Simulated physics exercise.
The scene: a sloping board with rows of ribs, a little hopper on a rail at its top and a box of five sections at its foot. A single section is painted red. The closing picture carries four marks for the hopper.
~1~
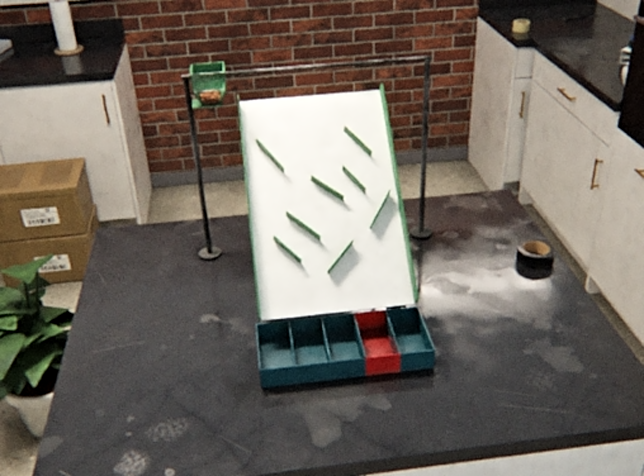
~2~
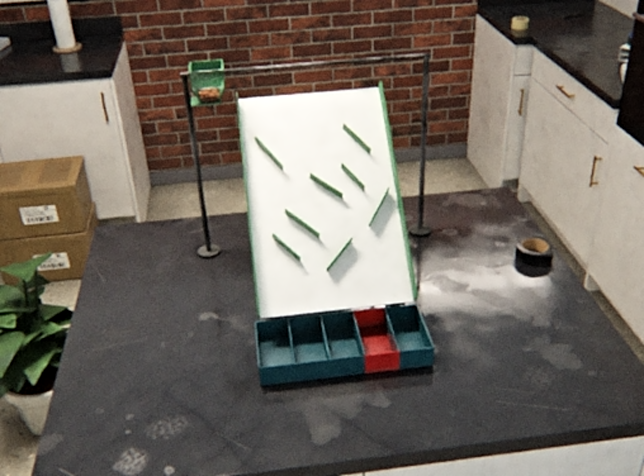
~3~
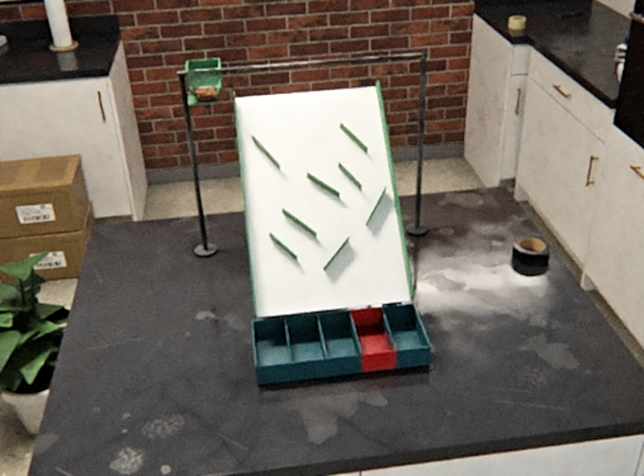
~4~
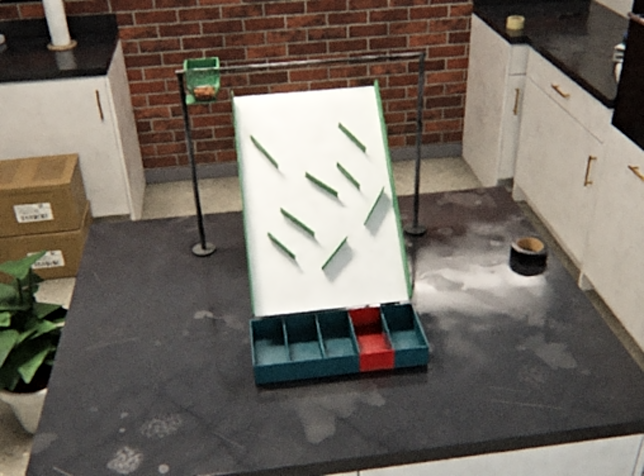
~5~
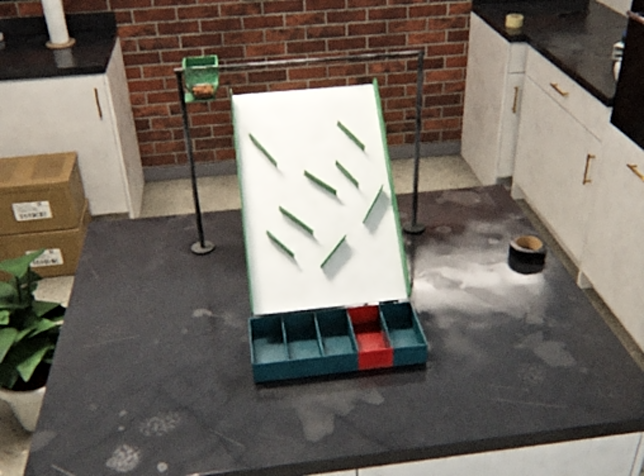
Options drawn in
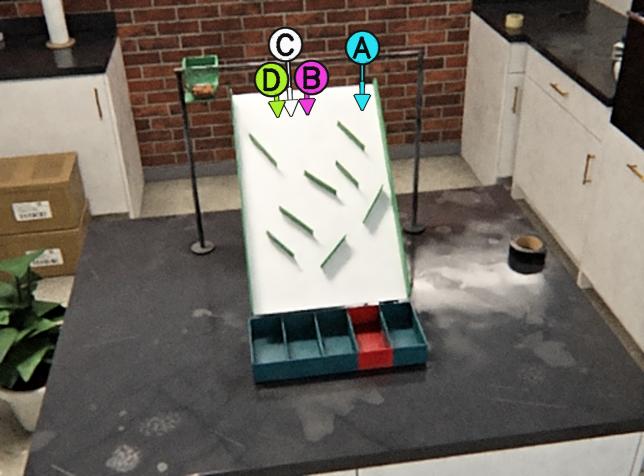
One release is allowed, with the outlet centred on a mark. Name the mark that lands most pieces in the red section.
Mark B does it best.
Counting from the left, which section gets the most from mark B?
The fourth.
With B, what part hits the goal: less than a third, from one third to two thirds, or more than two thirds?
It is from one third to two thirds.
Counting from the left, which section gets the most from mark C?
The second from the left.
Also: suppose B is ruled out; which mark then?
It is C.
On the marked copy, mark A meets the board at (362, 104); mark B meets the board at (307, 108); mark C meets the board at (290, 110); mark D meets the board at (277, 111).
If A is chosen, only a few in the red section, all but a few in other sections, a small share outside the box.
If B is chosen, close to half in the red section, close to a third in other sections, only a few outside the box.
If C is chosen, close to a third in the red section, close to two thirds in other sections.
If D is chosen, a small share in the red section, the bulk in other sections.
